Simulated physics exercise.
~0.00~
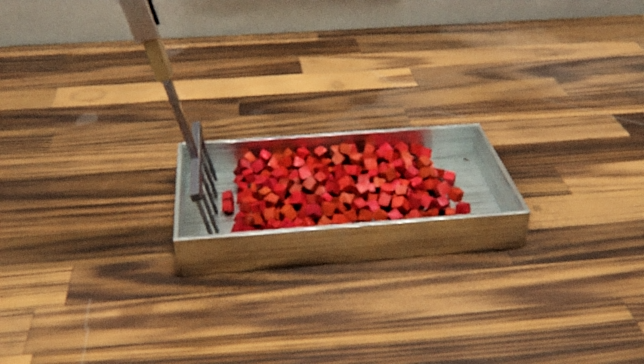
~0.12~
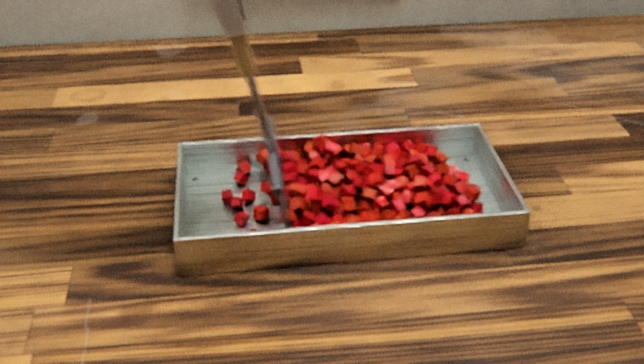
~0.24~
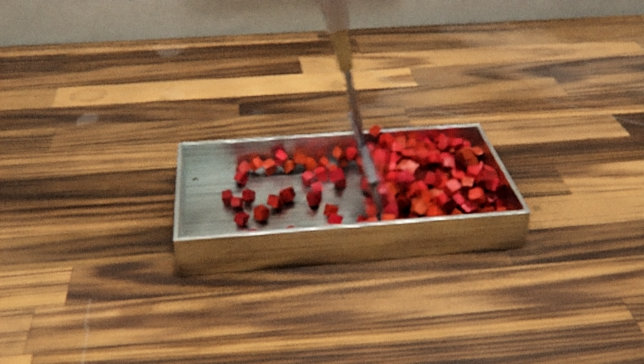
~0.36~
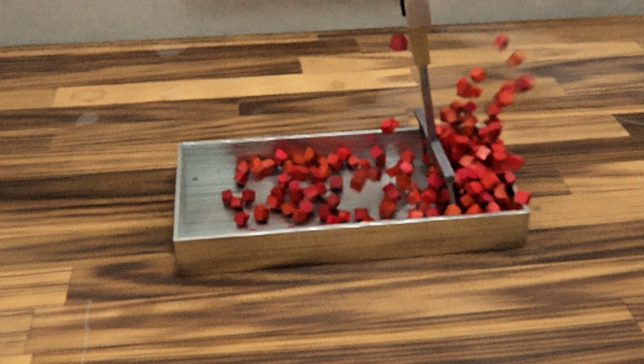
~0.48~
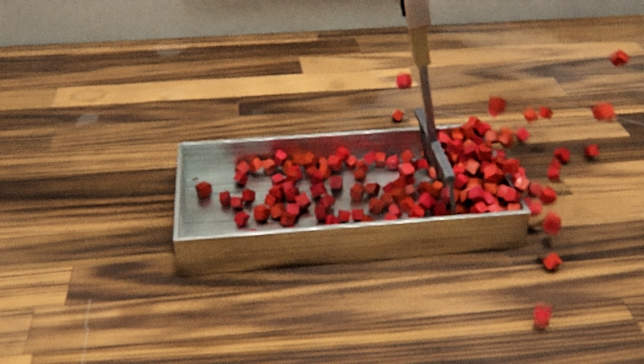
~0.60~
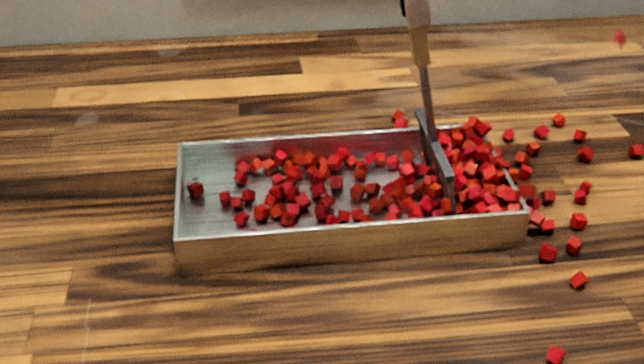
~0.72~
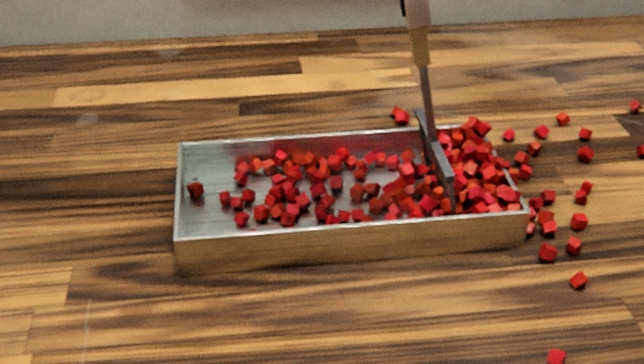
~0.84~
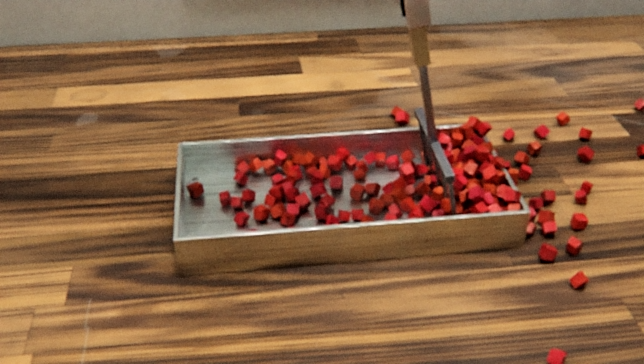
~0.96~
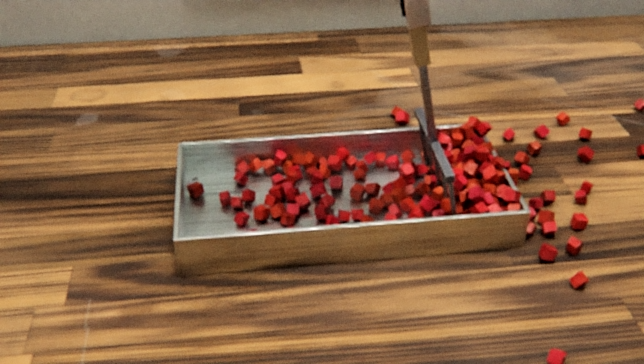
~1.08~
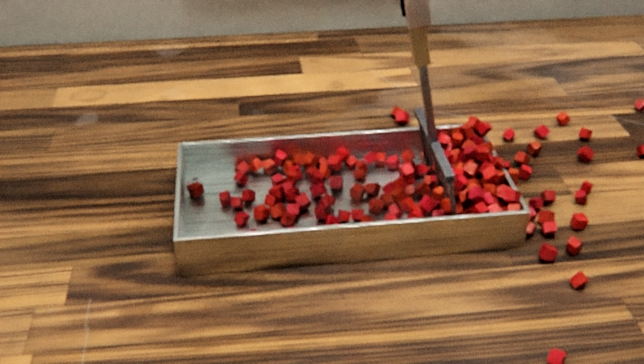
A fork sweeps rightward through a heap of red vegetable dice in a shallow metal trough on a wooden surface, piling them against the right end. Some fly over the edge and scatter across the surface, and the fork stops, leaving most dice inside.
